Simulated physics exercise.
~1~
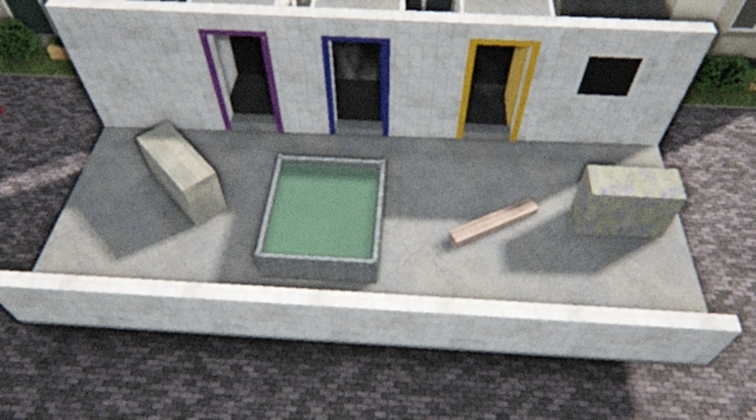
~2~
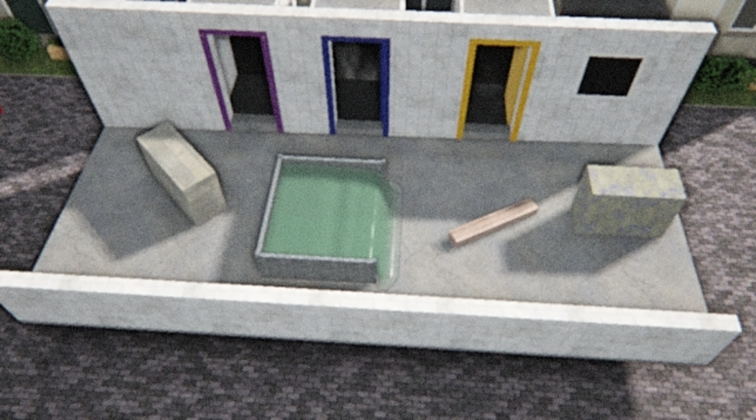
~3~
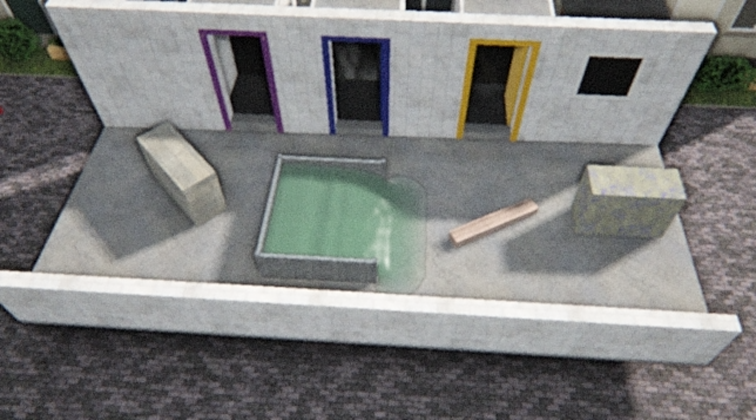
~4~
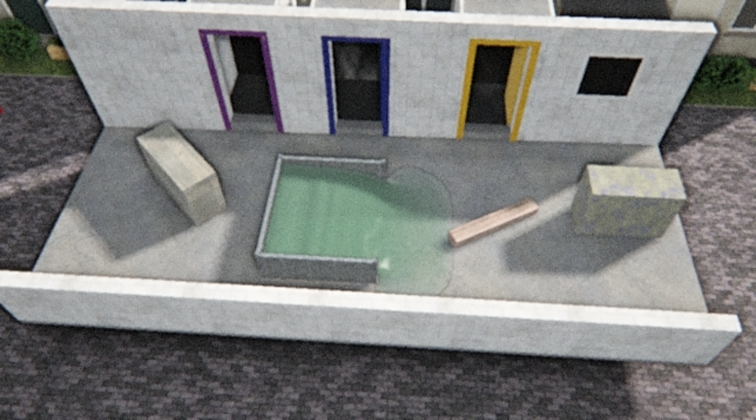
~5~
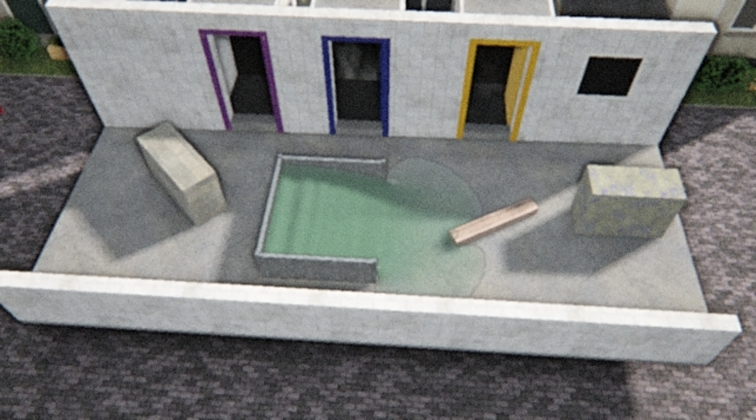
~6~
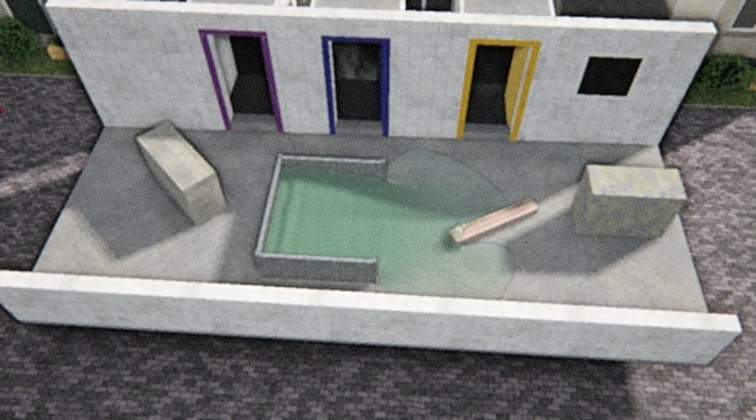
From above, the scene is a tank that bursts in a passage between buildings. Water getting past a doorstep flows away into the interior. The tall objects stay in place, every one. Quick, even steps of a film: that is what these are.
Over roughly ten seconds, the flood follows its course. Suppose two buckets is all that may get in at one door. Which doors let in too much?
My prediction: The yellow door will keep it to two buckets. The blue door will keep it to two buckets. The purple door will keep it to two buckets.
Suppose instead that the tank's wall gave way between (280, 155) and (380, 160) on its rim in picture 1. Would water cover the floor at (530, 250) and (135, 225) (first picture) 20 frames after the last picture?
Well, the first place would be still bare and the second one still bare.
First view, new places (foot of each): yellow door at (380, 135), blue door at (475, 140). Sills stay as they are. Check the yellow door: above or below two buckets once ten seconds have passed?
Well, the yellow door comes in low.
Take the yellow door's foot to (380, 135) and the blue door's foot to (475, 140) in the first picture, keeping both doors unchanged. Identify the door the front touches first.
The blue-painted one.
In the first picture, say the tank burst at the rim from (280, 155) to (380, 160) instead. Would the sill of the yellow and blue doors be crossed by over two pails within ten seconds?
Note: Yellow misses the line, blue crosses the line.
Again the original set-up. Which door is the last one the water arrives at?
It's the purple one.
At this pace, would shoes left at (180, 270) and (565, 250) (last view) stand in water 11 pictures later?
Taking them as listed, I'd call them not wet and soaked.
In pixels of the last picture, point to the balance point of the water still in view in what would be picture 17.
The spot I would choose is (439, 229).
A moment on, water covers 30 % of the floor; the yellow door wet at the sill, nothing in, the blue door not reached, the purple door not reached.
Next, water covers 45 % of the floor; the yellow door wet at the sill, nothing in, the blue door not reached, the purple door not reached.
Then, water covers 50 % of the floor; the yellow door under two buckets in, the blue door wet at the sill, nothing in, the purple door not reached.
Later, water covers 65 % of the floor; the yellow door under two buckets in, the blue door wet at the sill, nothing in, the purple door wet at the sill, nothing in.
In the end, water covers 70 % of the floor; the yellow door under two buckets in, the blue door wet at the sill, nothing in, the purple door wet at the sill, nothing in.
